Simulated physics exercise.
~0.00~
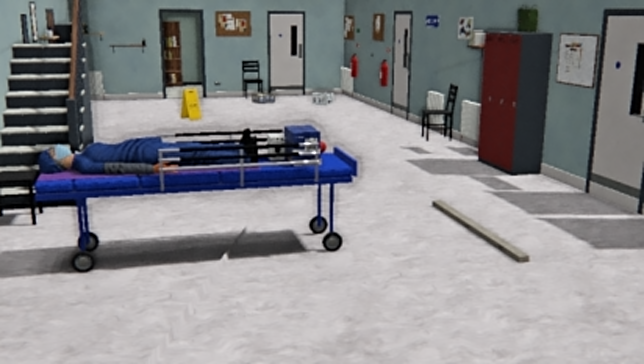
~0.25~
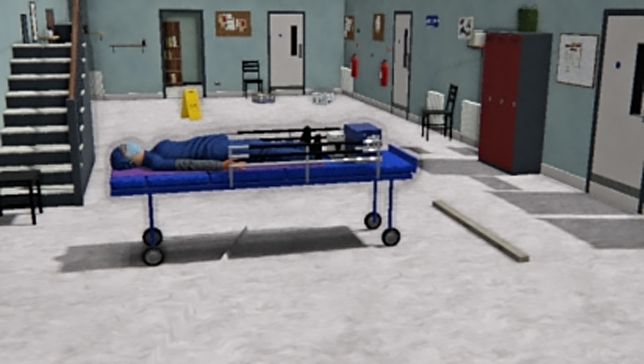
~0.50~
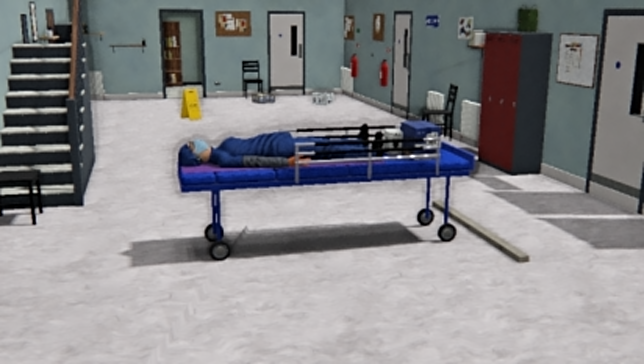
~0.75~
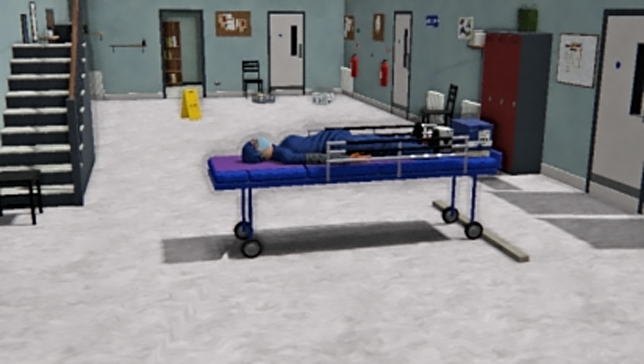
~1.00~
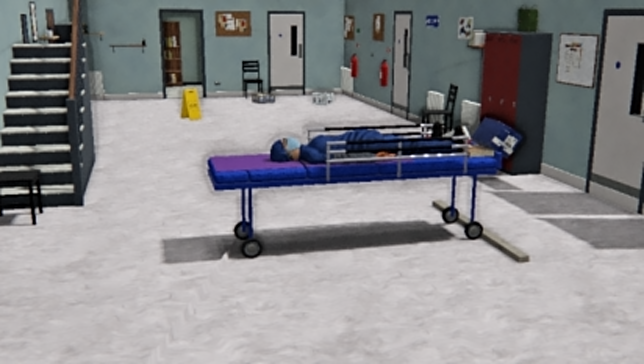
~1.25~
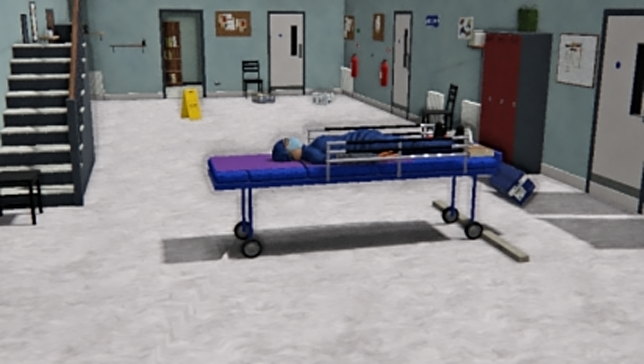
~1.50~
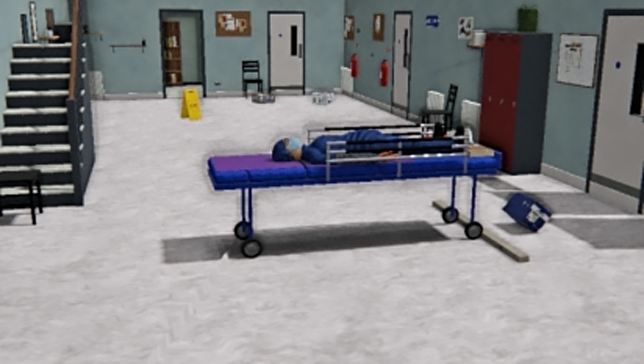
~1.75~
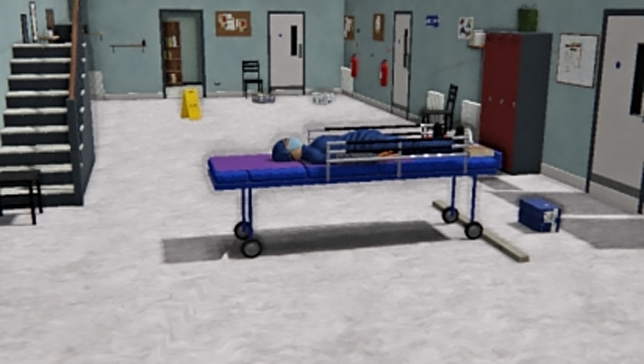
A blue wheeled trolley carries a person in blue, lying flat with feet to the right, across the pale floor of a ward corridor, seen from the side by a still camera. A blue holdall and other small items rest around the legs, with stairs at left, a yellow floor sign behind and a dark red locker at right. The trolley rolls right until it stops at a low sill. The body slides a little farther towards the foot end, a pump tips onto its side, and the holdall tumbles off, landing on the floor beyond the sill while the person stays aboard.
